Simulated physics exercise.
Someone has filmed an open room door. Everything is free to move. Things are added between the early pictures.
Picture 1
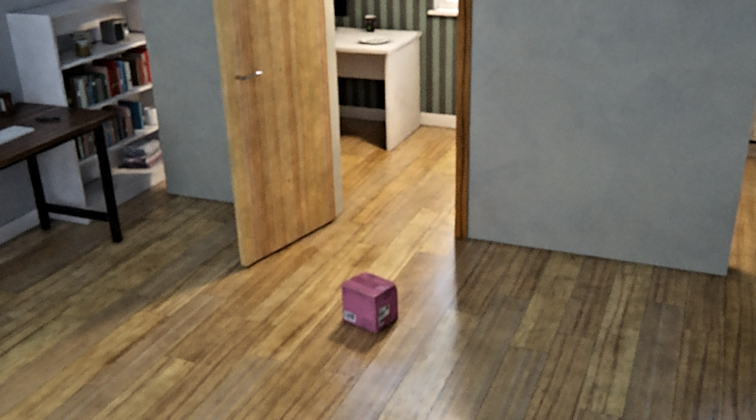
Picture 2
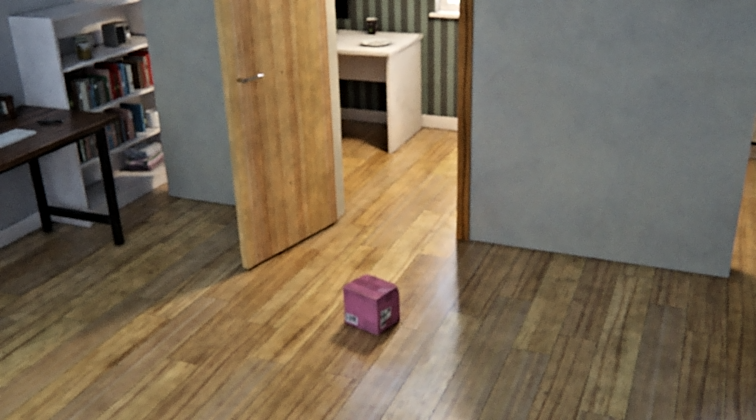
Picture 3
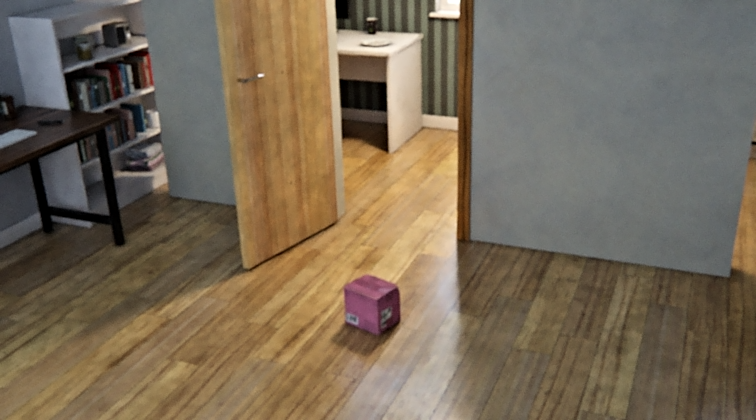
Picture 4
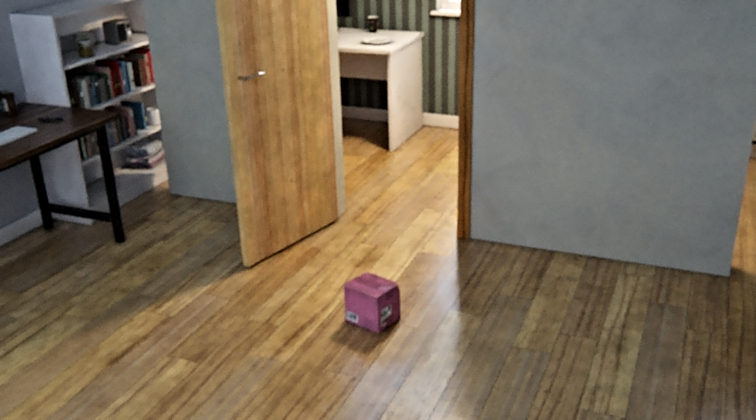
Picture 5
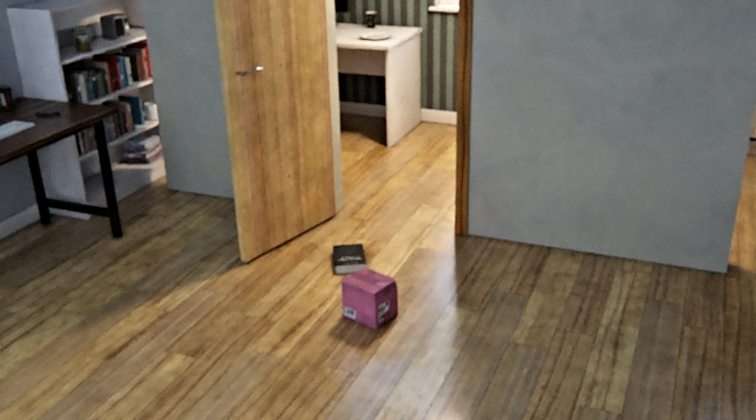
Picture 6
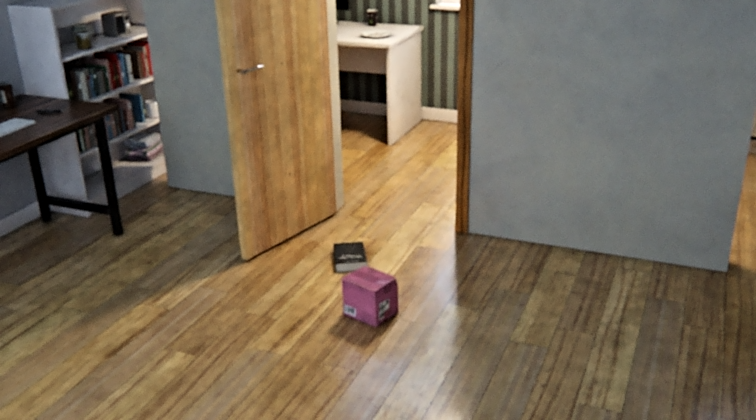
A pink parcel sits near a wide-open door, then a black book appears behind it.
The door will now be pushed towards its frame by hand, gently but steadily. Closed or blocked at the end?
Outcome: The door is blocked.
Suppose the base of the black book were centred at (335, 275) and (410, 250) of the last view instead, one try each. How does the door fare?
First, it closes; second, it jams.
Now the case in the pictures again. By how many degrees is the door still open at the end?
Some 10° open.
Then, 1.00 s past the last view, door at 73°.
Then, 1.70 s past the last view, door at 49°; black book displaced about its own width near (384, 252).
Then, 2.20 s past the last view, door at 35°; black book displaced about its own width near (408, 245).
Then, 2.80 s past the last view, door at 19°; black book displaced well along near (430, 235).
Finally, door at 12°; moved from the start, black book; pink parcel still in place. Final places as the last picture's camera would see them, black book near (438, 229).
